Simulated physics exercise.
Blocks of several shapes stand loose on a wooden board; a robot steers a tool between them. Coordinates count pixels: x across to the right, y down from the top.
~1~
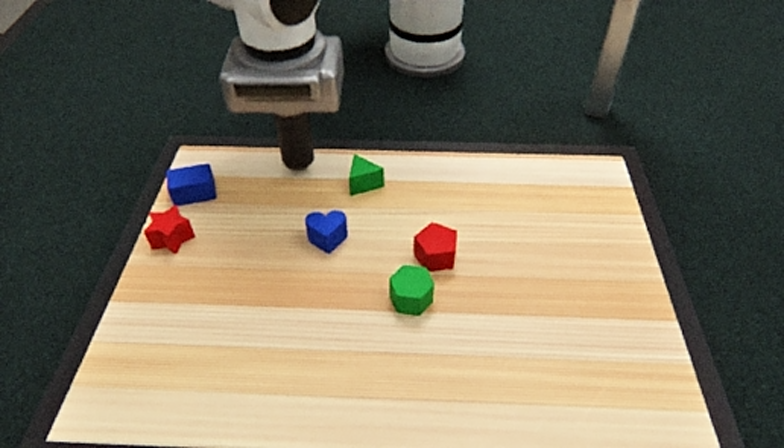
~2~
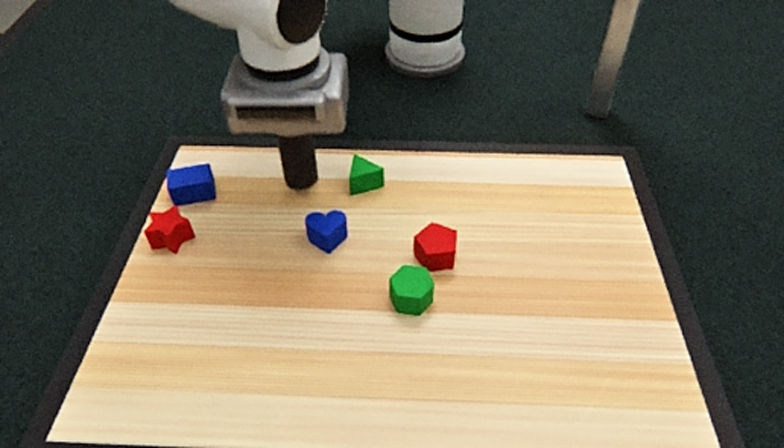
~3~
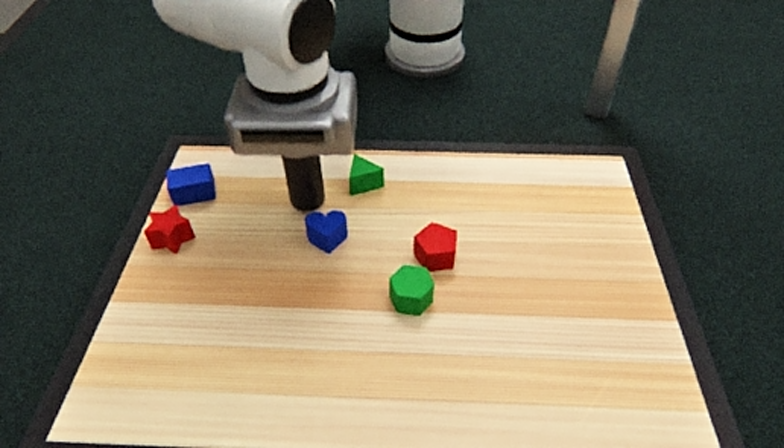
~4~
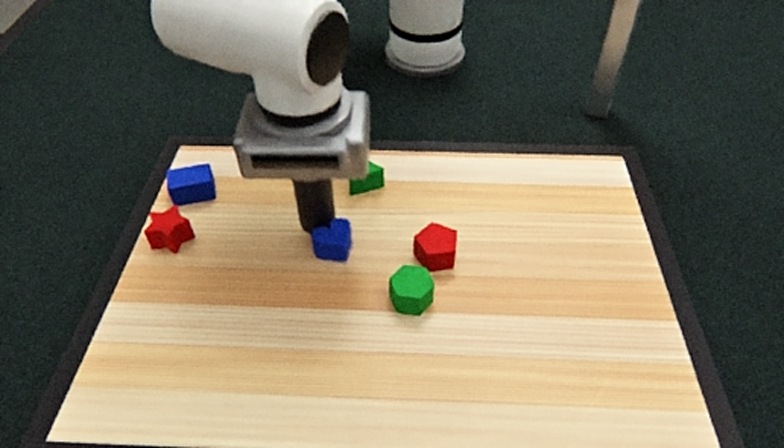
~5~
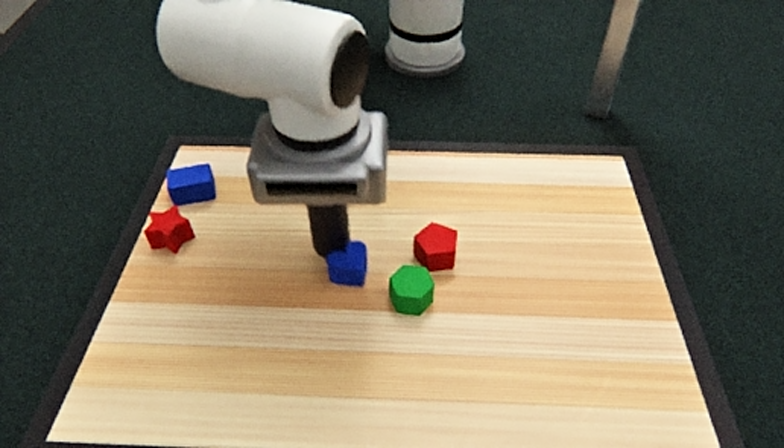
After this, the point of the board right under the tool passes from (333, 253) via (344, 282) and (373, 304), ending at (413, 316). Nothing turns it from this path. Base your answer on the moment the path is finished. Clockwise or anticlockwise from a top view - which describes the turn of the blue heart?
Bird's-eye view: Clockwise.
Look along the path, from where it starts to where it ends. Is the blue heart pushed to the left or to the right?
It's going to go right.
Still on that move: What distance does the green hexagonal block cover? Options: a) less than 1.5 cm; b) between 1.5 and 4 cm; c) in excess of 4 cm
It's b.
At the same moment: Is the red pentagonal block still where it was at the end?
Yes
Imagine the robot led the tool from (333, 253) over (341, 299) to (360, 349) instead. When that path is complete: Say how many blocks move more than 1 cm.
In total, one block gets moved by over 1 cm.
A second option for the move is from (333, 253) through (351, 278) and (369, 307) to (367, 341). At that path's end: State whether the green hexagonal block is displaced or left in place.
The green hexagonal block will not stay where it is.
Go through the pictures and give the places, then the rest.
In the first frame, tip of the tool (299, 160), middles of tops, blue heart (326, 220), green hexagonal block (412, 281), red pentagonal block (437, 238).
In the second frame, tool (302, 180), nothing pushed.
In the third frame, tool (308, 201), nothing pushed.
In the fourth frame, tool (318, 223), blue heart (333, 231).
In the fifth frame, tool (332, 246), blue heart (349, 255), green hexagonal block (412, 281), red pentagonal block (437, 238).
The first path, step by step. One third of the way, tool (343, 275); blue heart (366, 284).
Two thirds of the way, tool (374, 297); blue heart (396, 309); green hexagonal block (426, 282), turned 25° anticlockwise.
At the end, tool (413, 309); blue heart (423, 328), turned 20° clockwise; green hexagonal block (448, 280), turned 65° anticlockwise; red pentagonal block unmoved.
